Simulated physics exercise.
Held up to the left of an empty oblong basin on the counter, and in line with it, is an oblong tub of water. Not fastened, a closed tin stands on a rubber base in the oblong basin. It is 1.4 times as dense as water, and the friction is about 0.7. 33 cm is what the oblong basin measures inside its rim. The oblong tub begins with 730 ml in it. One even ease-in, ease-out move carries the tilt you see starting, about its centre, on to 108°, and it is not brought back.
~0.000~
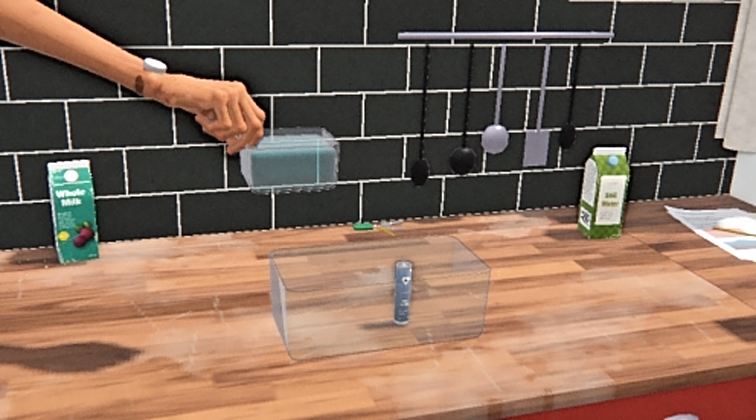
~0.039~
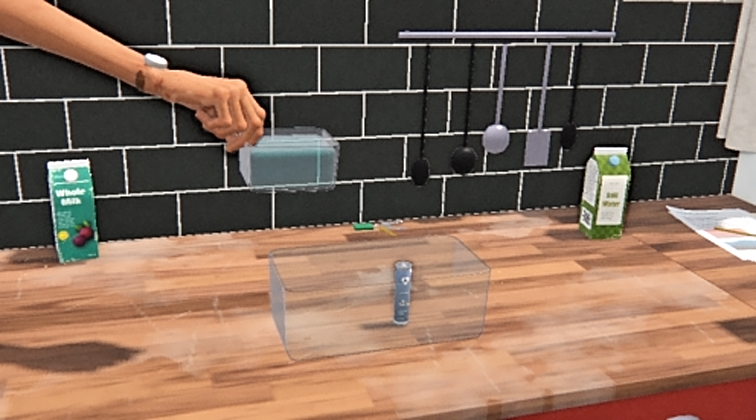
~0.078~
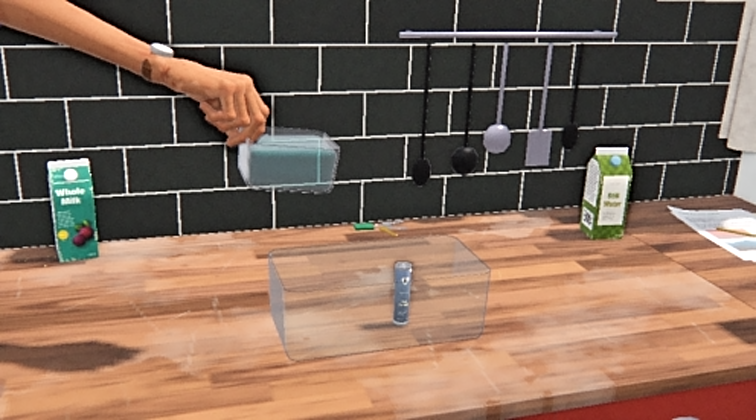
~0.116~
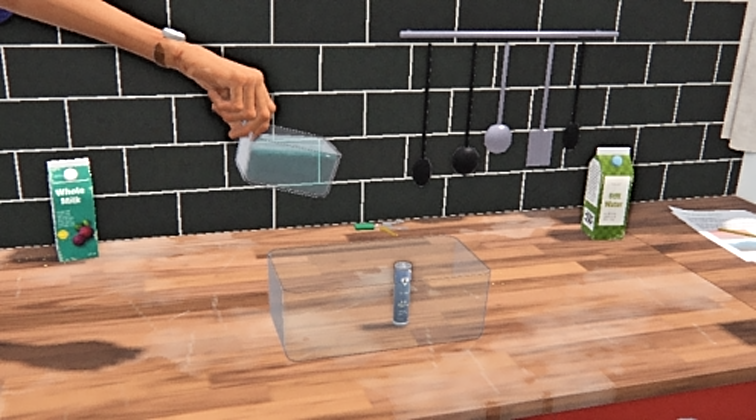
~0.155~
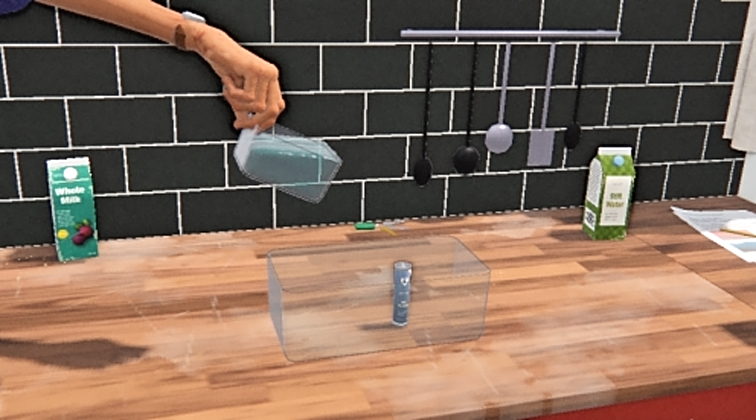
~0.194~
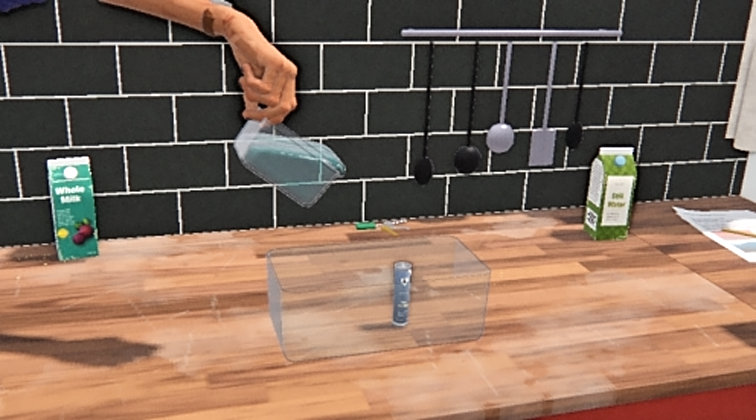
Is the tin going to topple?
No.
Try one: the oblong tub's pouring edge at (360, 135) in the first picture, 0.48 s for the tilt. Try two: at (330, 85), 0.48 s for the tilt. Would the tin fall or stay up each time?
In the first try it comes down; in the second it comes down.
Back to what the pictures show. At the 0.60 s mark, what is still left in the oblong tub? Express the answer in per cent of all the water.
Close to 2 percent of the whole amount.
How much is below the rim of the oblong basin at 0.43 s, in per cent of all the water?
About 30 per cent.
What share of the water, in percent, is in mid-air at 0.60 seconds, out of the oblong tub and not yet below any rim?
Roughly 7 per cent.
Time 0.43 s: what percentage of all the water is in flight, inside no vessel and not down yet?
Roughly 56 %.
By 0.43 s the tilt is 105° and 13 per cent is still to pour; the tin stands where it began.
By 0.60 s the tilt is 108° and 2 per cent is still to pour; the tin stands where it began.
By 0.78 s the tilt is 108° and 0 per cent is still to pour; the tin stands where it began.
By 0.98 s the tilt is 108° and 0 per cent is still to pour; the tin stands where it began.
At rest the tin stands where it began.
